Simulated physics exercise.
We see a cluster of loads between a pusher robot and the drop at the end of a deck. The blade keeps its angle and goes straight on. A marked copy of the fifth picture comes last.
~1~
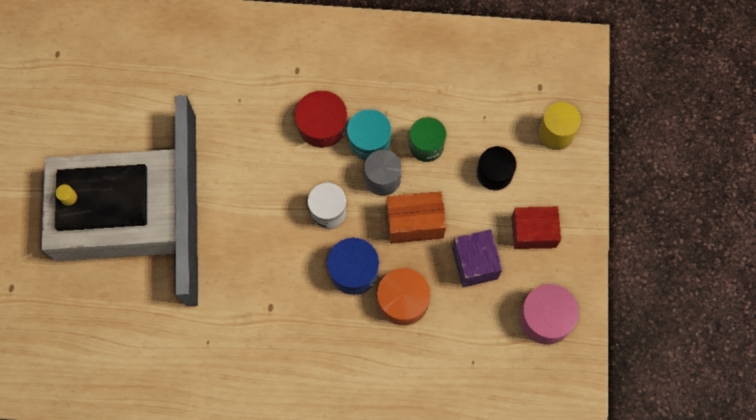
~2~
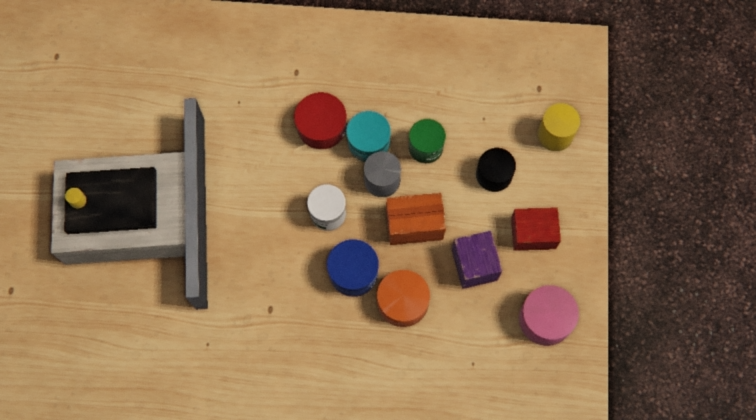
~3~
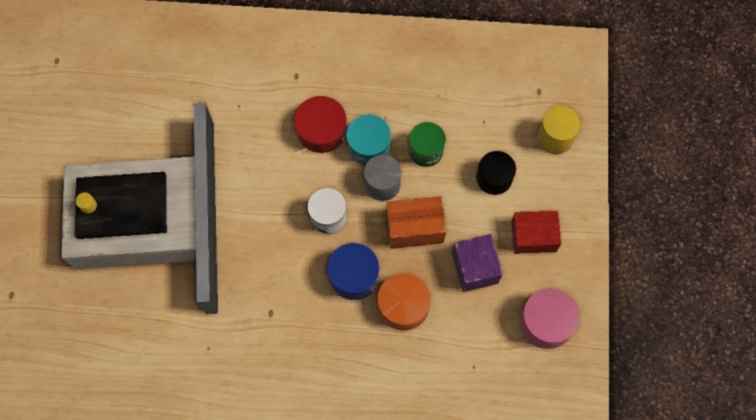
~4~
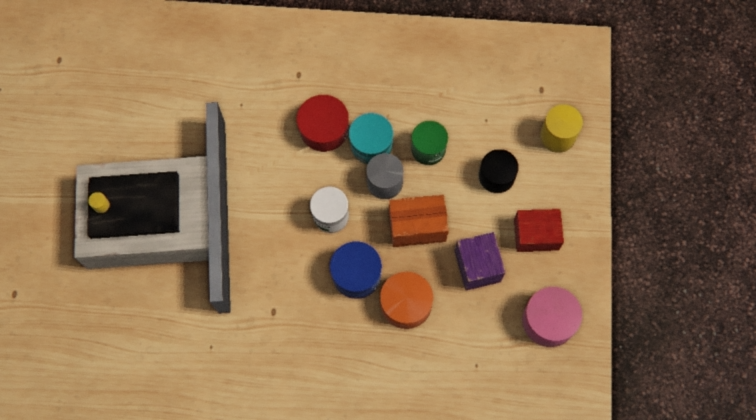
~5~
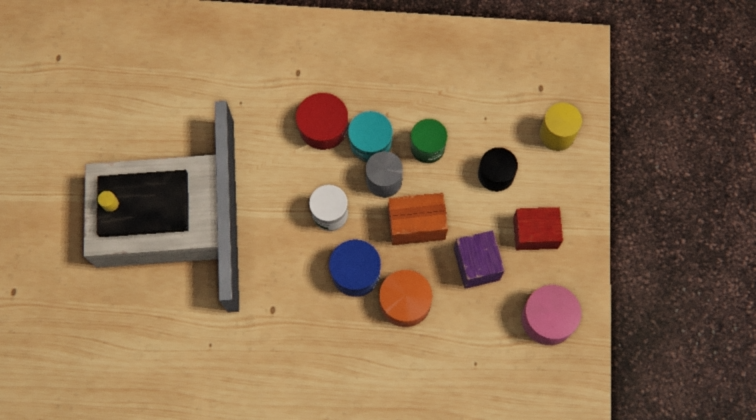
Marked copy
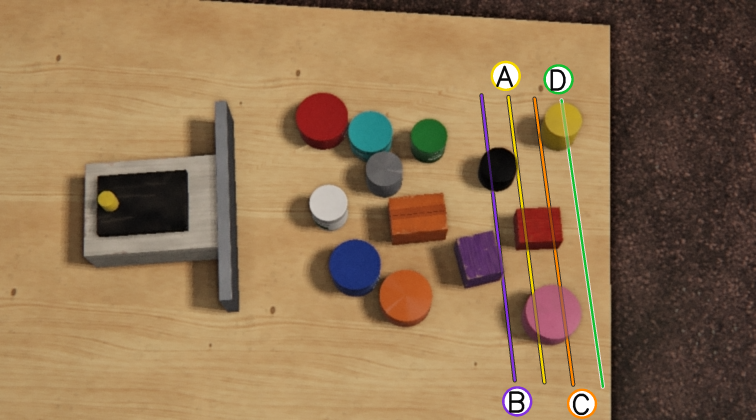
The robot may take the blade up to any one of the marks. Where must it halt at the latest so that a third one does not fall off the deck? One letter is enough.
A.
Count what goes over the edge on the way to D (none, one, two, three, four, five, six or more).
Six or more.
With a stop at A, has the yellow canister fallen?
No.
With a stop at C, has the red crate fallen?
Yes.
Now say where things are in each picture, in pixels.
The first frame shows white pail (328, 207); pink canister (548, 315); purple crate (477, 259).
The second frame shows robot (118, 199); grey canister (383, 174).
The third frame shows robot (128, 204); green pail (427, 144).
The fourth frame shows robot (141, 204); red pail (323, 124).
The fifth frame shows robot (150, 202); black canister (497, 170); turquoise pail (371, 137); blue pail (356, 269).
On the marked copy, A at (526, 233); B at (497, 231); C at (553, 235); D at (581, 237).
Following A. Soon after the start, robot (258, 210); red pail (358, 115); turquoise pail (397, 140).
Later, robot (369, 217); pink canister (555, 318); red crate (554, 230).
In the end, robot (453, 223); pink canister over the edge; red crate over the edge; two fallen.
As for the rest, B is within the limit but short; C drops three; D drops seven.
